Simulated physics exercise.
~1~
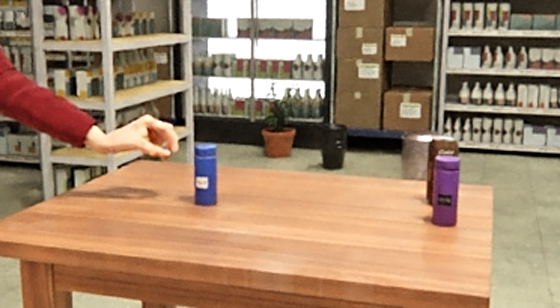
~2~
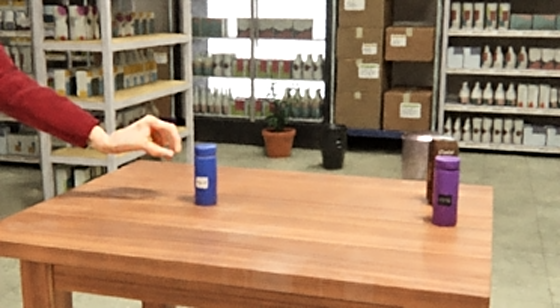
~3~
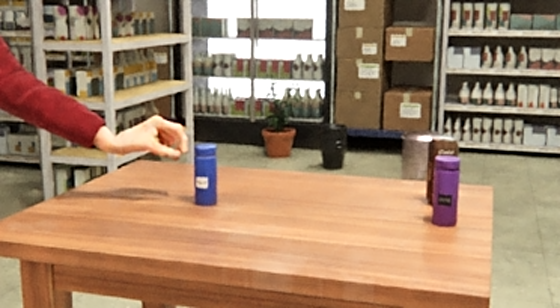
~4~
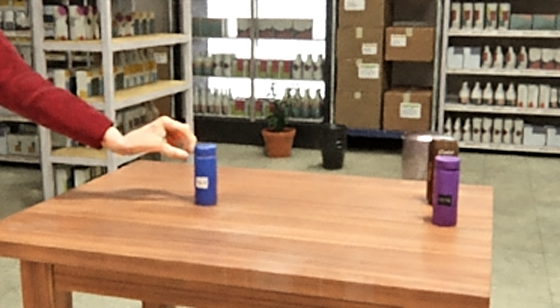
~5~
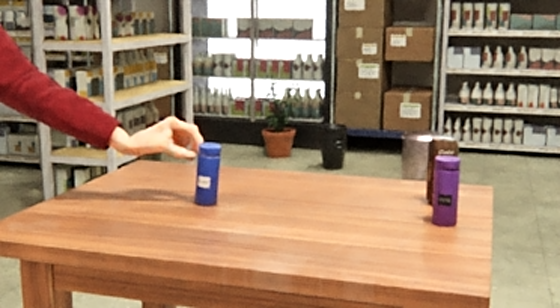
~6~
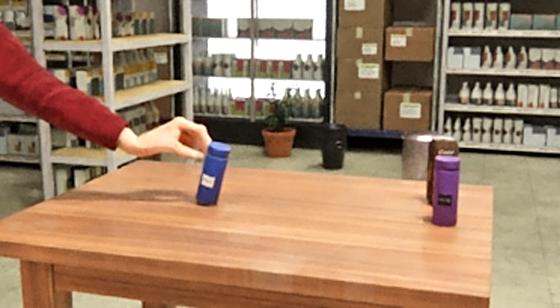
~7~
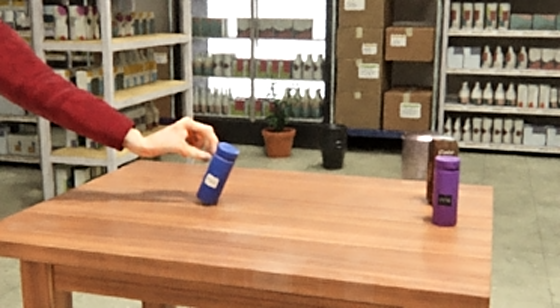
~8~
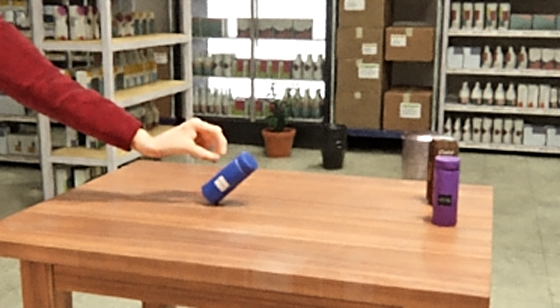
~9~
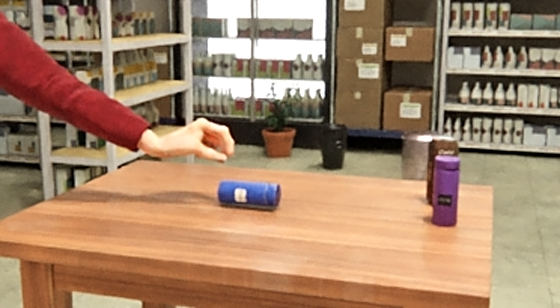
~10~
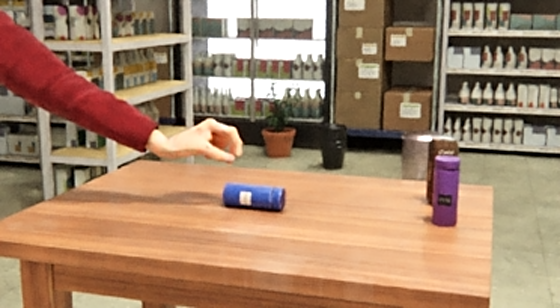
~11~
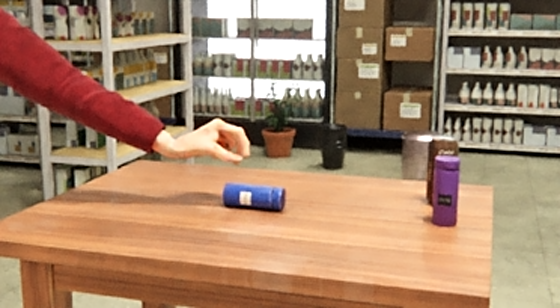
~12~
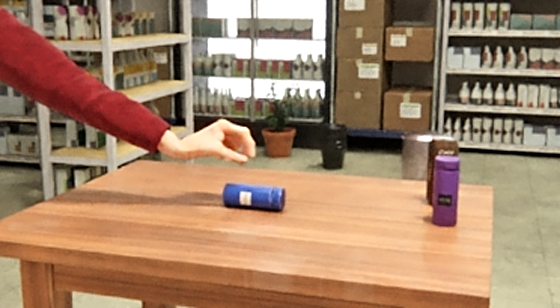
In a shop, a red-sleeved hand reaching right and pushing an upright blue shaker until it tips onto its side on a wooden table.
